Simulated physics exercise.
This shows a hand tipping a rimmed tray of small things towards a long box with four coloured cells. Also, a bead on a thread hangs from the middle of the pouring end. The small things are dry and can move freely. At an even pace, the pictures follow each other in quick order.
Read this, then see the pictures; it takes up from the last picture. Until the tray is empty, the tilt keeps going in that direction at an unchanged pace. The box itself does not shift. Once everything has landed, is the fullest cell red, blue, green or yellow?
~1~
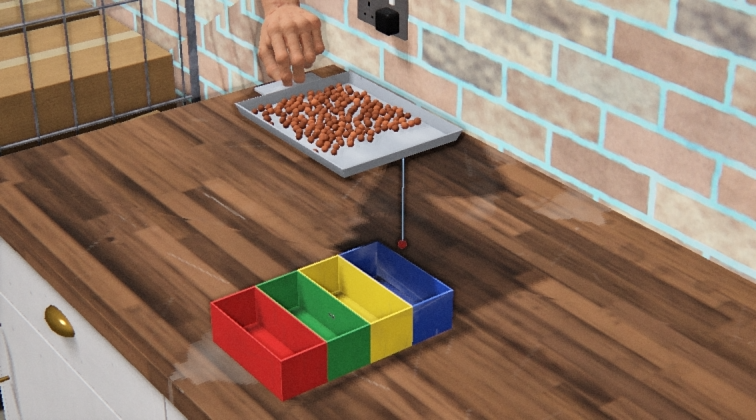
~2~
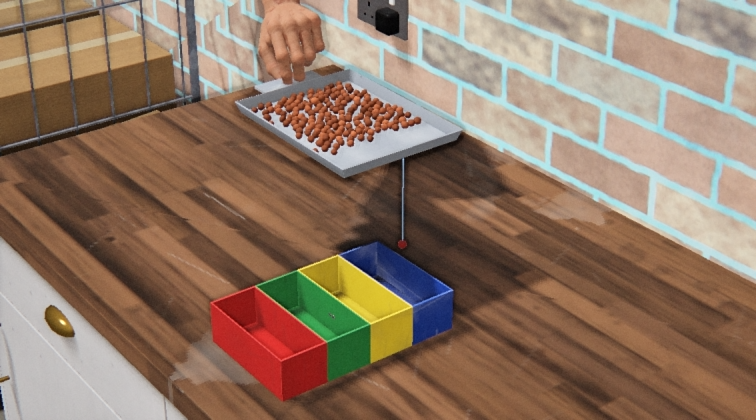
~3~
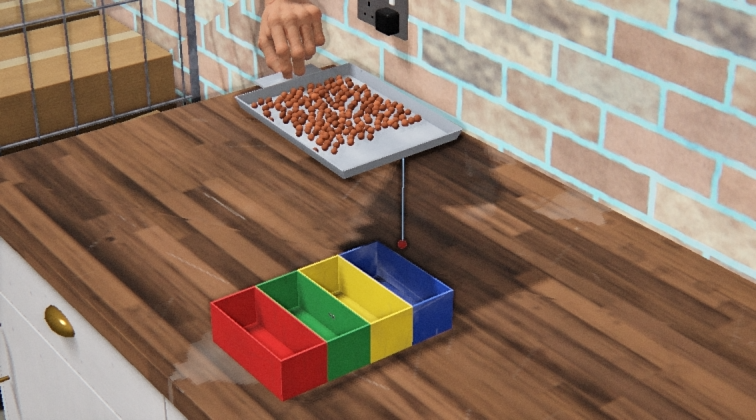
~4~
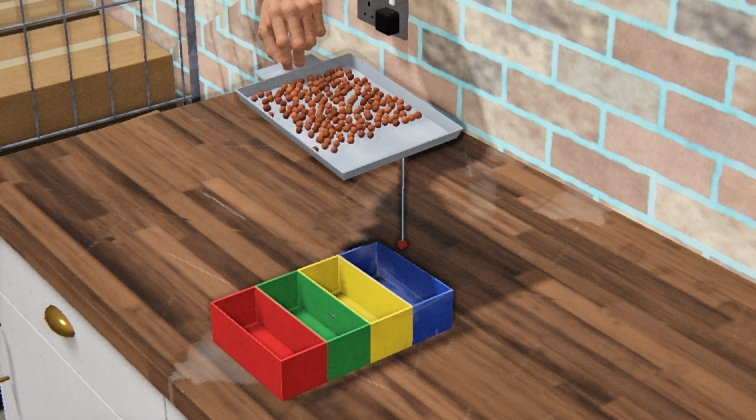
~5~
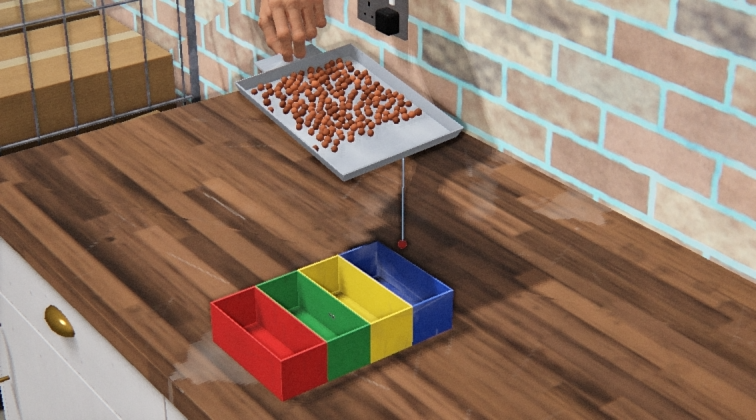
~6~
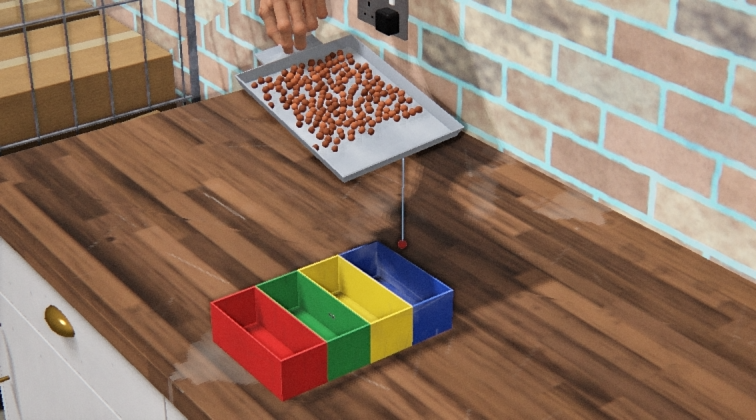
It is the yellow cell.
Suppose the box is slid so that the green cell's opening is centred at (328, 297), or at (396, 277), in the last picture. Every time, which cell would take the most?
Try 1: That yellow cell. Try 2: The cell in red.
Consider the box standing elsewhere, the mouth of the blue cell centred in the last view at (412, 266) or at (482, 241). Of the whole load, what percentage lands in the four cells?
About 100 per cent, then about 90 per cent.
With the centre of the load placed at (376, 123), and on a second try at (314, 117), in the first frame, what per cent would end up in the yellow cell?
Roughly 60 % and then 60 %.
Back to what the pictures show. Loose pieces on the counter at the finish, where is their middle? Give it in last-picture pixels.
Its middle is at roughly (464, 310).
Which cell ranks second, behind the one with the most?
Ranked second: The cell in blue.
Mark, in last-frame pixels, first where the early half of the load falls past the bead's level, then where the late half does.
The first part passes (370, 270); everything after passes (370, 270).
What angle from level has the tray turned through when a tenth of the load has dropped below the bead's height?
Angle: Close to 70°.
Soon after the last picture, tray tipped steeply; nearly all on the tray; a stray few in the yellow cell; a stray few in the blue cell; a stray few falling or outside the box.
A little later, tray tipped right over; a stray few on the tray; about half in the yellow cell; about a third in the blue cell; a small part in the green cell; about a quarter falling or outside the box.
Later still, tray tipped past a quarter turn; about half in the yellow cell; about a third in the blue cell; a small part in the green cell; a small part falling or outside the box.
At rest, tray tipped past a quarter turn; about half in the yellow cell; about a third in the blue cell; a small part in the green cell; none in the red cell; a small part outside the box.
